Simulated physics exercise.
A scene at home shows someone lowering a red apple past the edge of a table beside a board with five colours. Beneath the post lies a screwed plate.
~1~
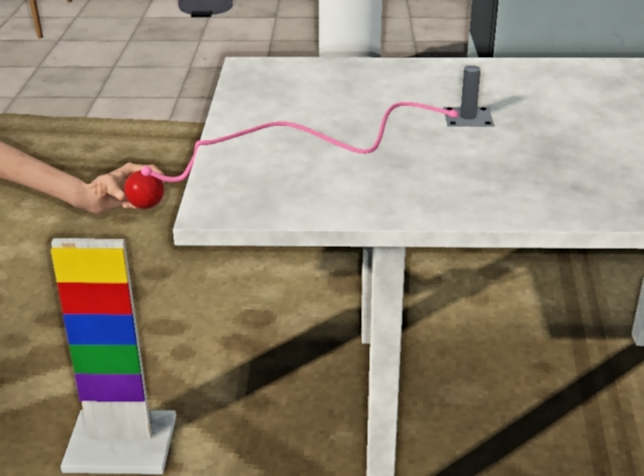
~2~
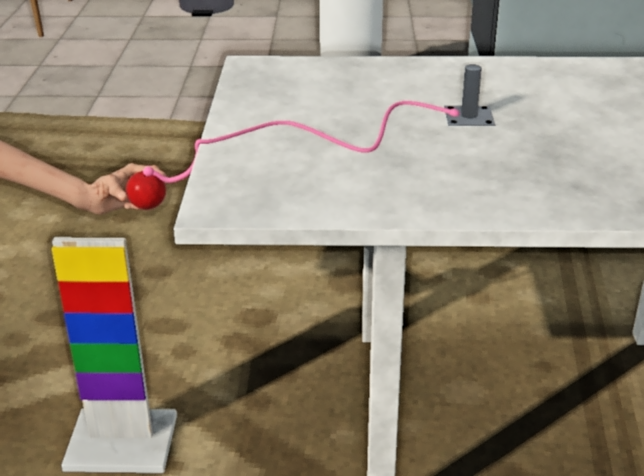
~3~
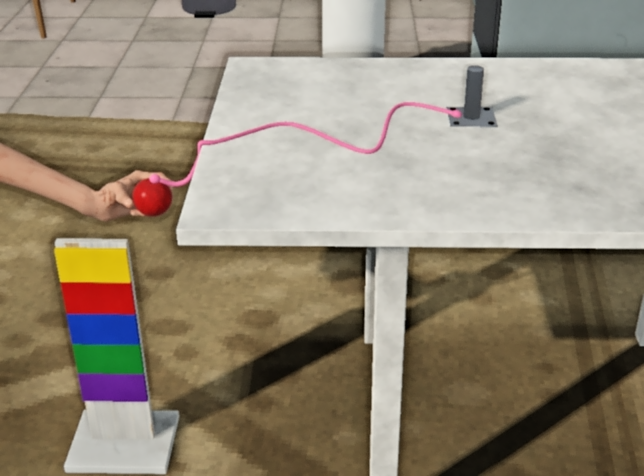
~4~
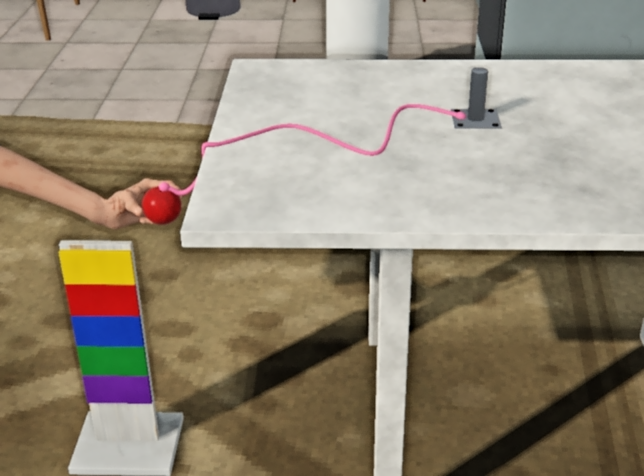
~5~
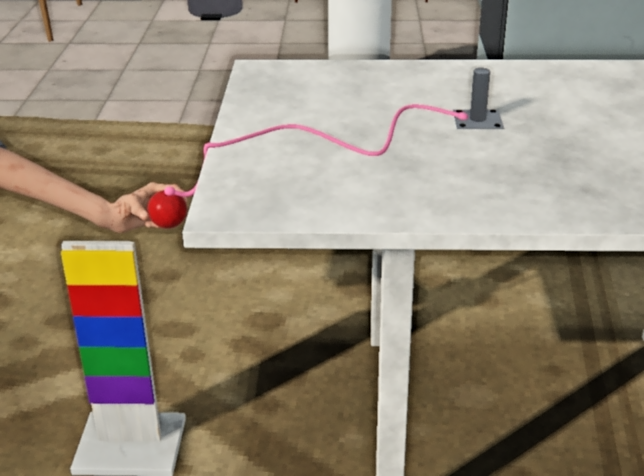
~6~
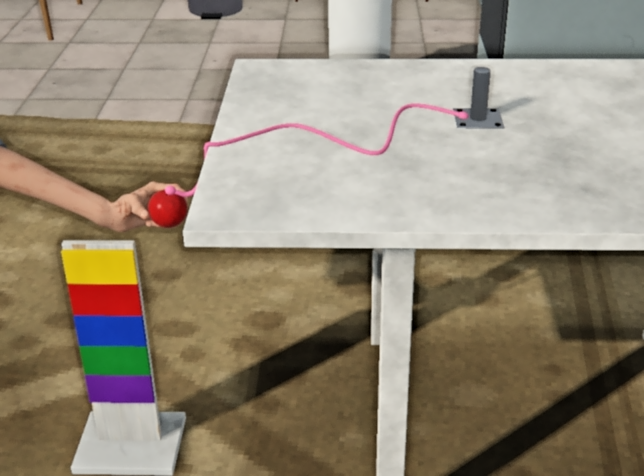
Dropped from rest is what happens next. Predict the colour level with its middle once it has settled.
I would say blue.
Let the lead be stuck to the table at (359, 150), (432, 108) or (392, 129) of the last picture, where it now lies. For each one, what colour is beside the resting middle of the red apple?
Note: Try 1 yellow; try 2 blue; try 3 red.
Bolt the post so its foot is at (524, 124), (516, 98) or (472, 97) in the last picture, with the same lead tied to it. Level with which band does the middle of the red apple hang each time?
Try one - red; try two - red; try three - blue.
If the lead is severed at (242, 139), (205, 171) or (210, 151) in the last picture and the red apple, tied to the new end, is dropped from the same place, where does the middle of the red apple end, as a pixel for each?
First (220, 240), then (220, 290), then (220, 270).
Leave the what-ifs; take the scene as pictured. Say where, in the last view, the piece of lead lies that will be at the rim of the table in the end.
It is around (316, 131).
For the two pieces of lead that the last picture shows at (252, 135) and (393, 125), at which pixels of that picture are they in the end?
First: (214, 212). Second: (354, 129).
Soon after, apple near (252, 314); level with blue.
Then, apple near (206, 330); level with blue.
At rest, apple near (220, 327); level with blue. The blue one.
